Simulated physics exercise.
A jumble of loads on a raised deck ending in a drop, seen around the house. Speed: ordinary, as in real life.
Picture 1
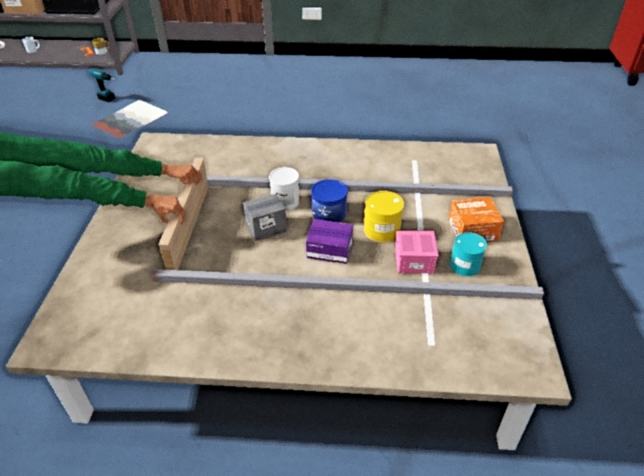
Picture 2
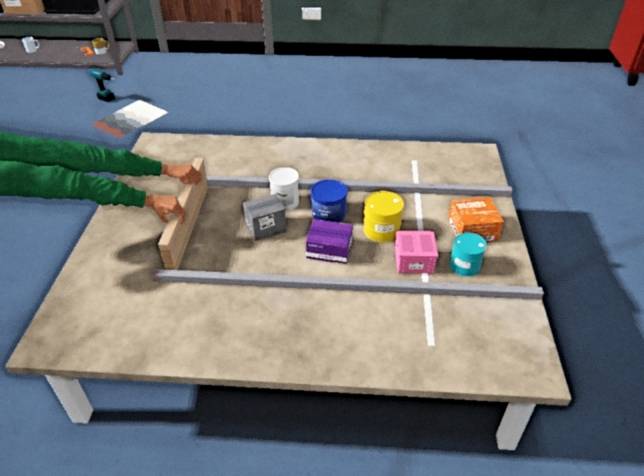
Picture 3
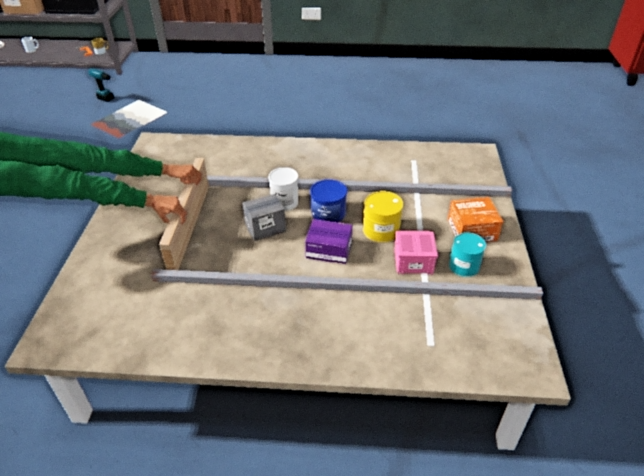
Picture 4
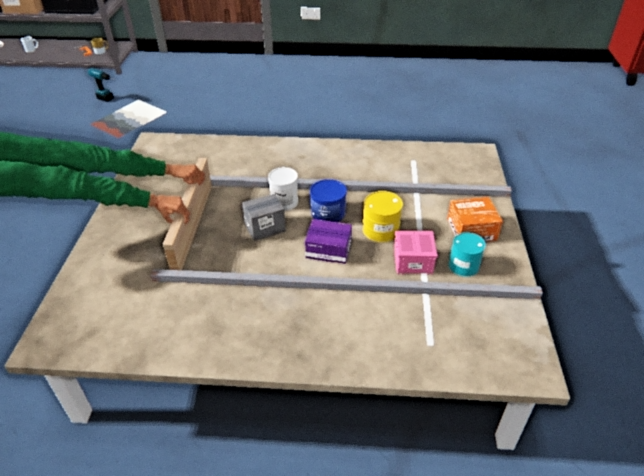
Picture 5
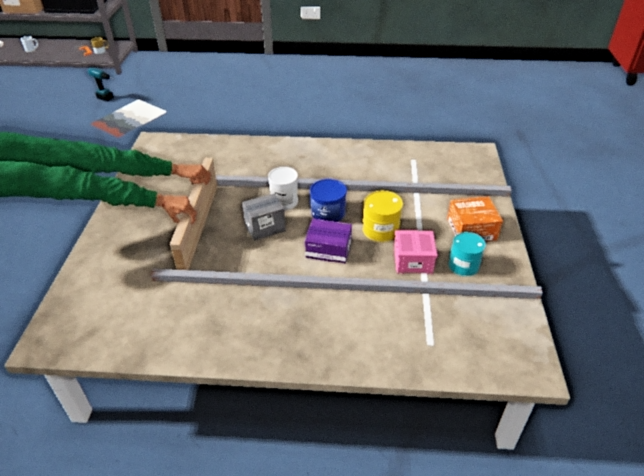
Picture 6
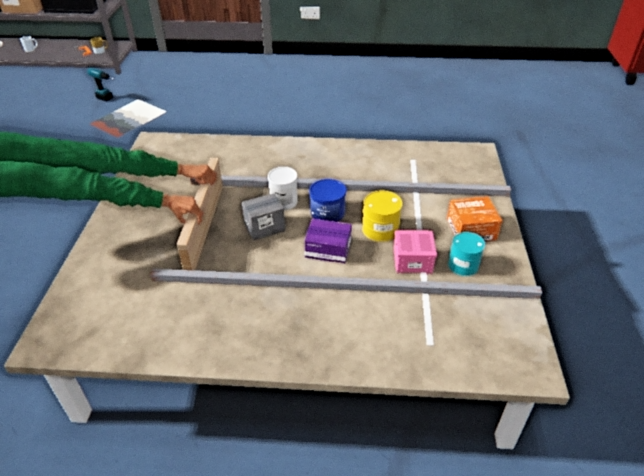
Two green-sleeved arms reach in from the left, hands on a wooden plank standing on a raised tan deck in a blue-floored room, seen from above. Between two grey rails sit white, blue and yellow containers, grey, purple and pink packages, and an orange box and turquoise canister beyond a white tape line. The hands slide the plank slightly right, while the loads and view stay practically still.
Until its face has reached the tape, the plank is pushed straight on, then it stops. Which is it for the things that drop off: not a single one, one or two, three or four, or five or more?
It is not a single one.
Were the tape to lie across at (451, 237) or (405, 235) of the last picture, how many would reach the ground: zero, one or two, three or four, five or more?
Taking the two places as listed: 1 or 2, then not one.
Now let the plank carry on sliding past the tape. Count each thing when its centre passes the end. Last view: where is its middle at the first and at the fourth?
At (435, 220) for the first, at (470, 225) for the fourth.
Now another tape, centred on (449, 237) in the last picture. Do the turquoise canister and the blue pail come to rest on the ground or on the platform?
Outcome - turquoise canister: It leaves the top; blue pail: It keeps its spot.
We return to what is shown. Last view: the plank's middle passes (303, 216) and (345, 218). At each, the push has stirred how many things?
Counting first: 4, next 5.
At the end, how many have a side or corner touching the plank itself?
My count gives 3.
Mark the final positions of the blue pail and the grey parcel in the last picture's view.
Final pixels, roughly: (452, 208) for the first, (439, 228) for the other.
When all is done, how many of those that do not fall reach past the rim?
1 in all.
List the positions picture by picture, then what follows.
The first picture shows orange box (475, 220); turquoise canister (468, 255); pink tote (416, 253); plank (187, 212); tape (422, 237).
The second picture shows turquoise canister (467, 255); grey parcel (265, 217).
The third picture shows pink tote (415, 253); blue pail (329, 202).
The fourth picture shows orange box (474, 220); purple parcel (329, 241).
The fifth picture shows turquoise canister (467, 254); yellow canister (382, 216).
The sixth picture shows orange box (474, 220); turquoise canister (466, 254); pink tote (414, 252); plank (203, 212); tape (420, 236).
Soon after, none off yet; orange box at rest near (474, 220); turquoise canister at rest near (466, 254); pink tote at rest near (414, 252).
After that, none off yet; orange box at rest near (474, 220); turquoise canister displaced a little near (474, 254); pink tote displaced about its own width near (439, 257).
In the end, the number that fall off is zero.
